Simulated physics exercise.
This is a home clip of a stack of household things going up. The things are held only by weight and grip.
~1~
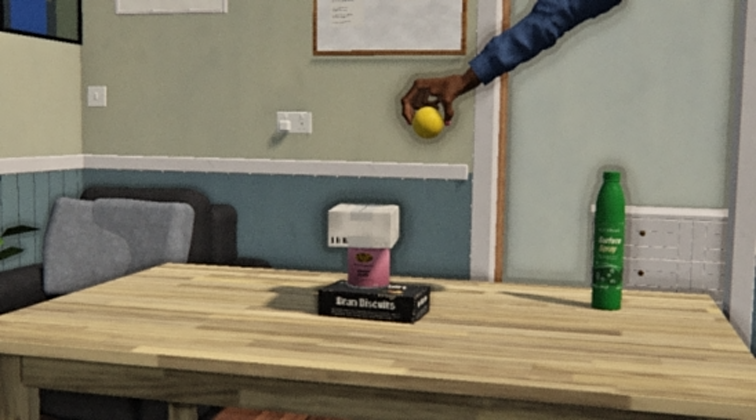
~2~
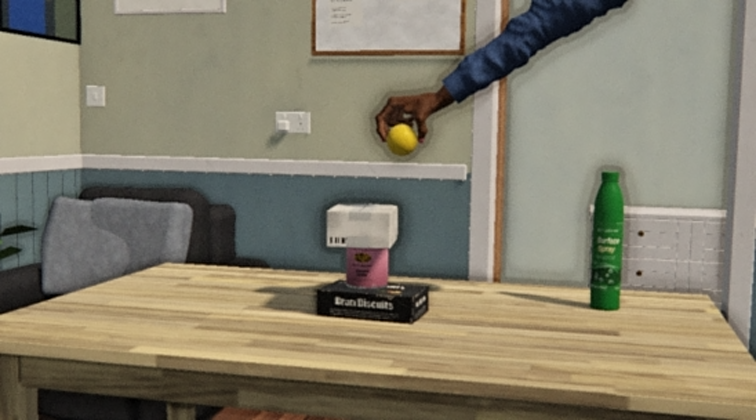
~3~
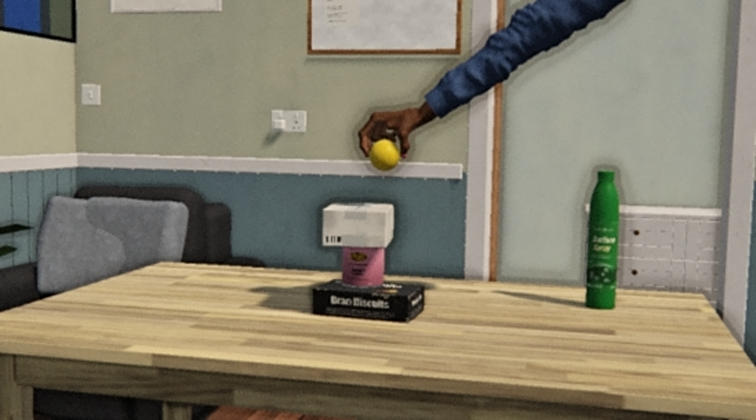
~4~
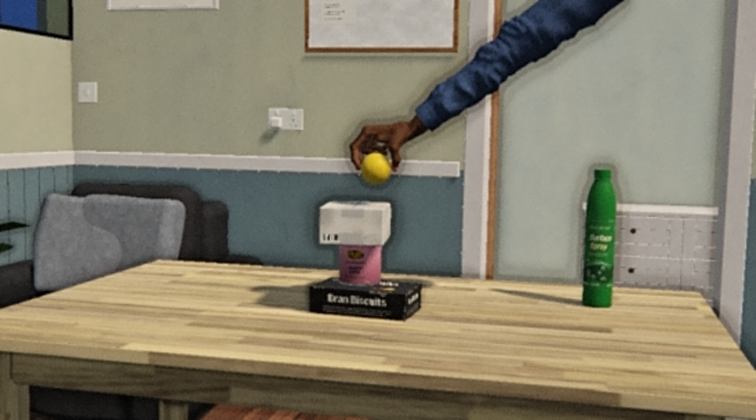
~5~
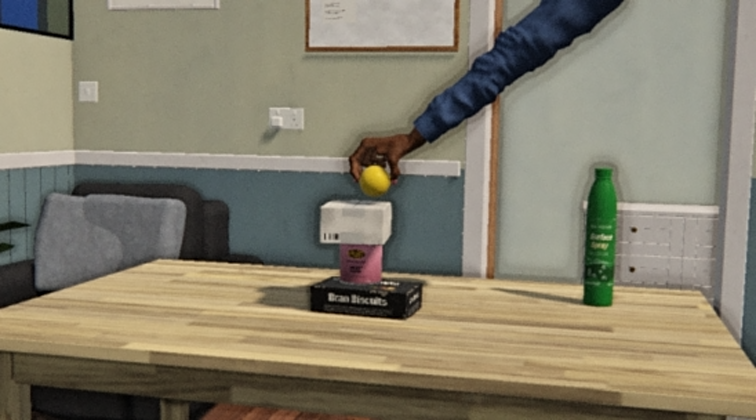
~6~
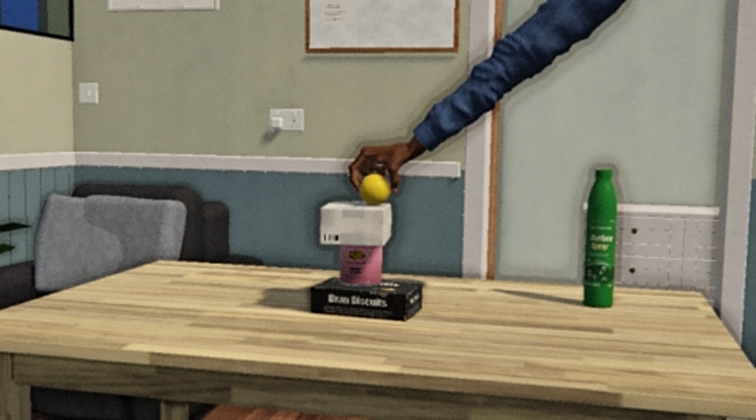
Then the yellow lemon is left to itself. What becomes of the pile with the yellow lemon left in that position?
Honestly, the pile stays standing just fine.
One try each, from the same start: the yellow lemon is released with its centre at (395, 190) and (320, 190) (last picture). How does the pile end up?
Well, on the first go it tumbles down, and on the second it tumbles down.
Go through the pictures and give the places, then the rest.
In the first picture, still above its spot; yellow lemon (428, 123); green bottle (609, 241).
In the second picture, still above its spot; yellow lemon (402, 141); white box (363, 226).
In the third picture, still above its spot; yellow lemon (385, 156); green bottle (603, 240).
In the fourth picture, still above its spot; yellow lemon (376, 169); white box (356, 223).
In the fifth picture, still above its spot; yellow lemon (375, 182); green bottle (601, 237).
In the sixth picture, set down, still held; yellow lemon (375, 190); white box (357, 223).
Then, 0.50 s past the last view, nothing moves.
Then, 1.30 s past the last view, yellow lemon resting near (375, 190).
Finally, all 5 still in place. Final places as the last picture's camera would see them, yellow lemon near (375, 190). The pile stays up.
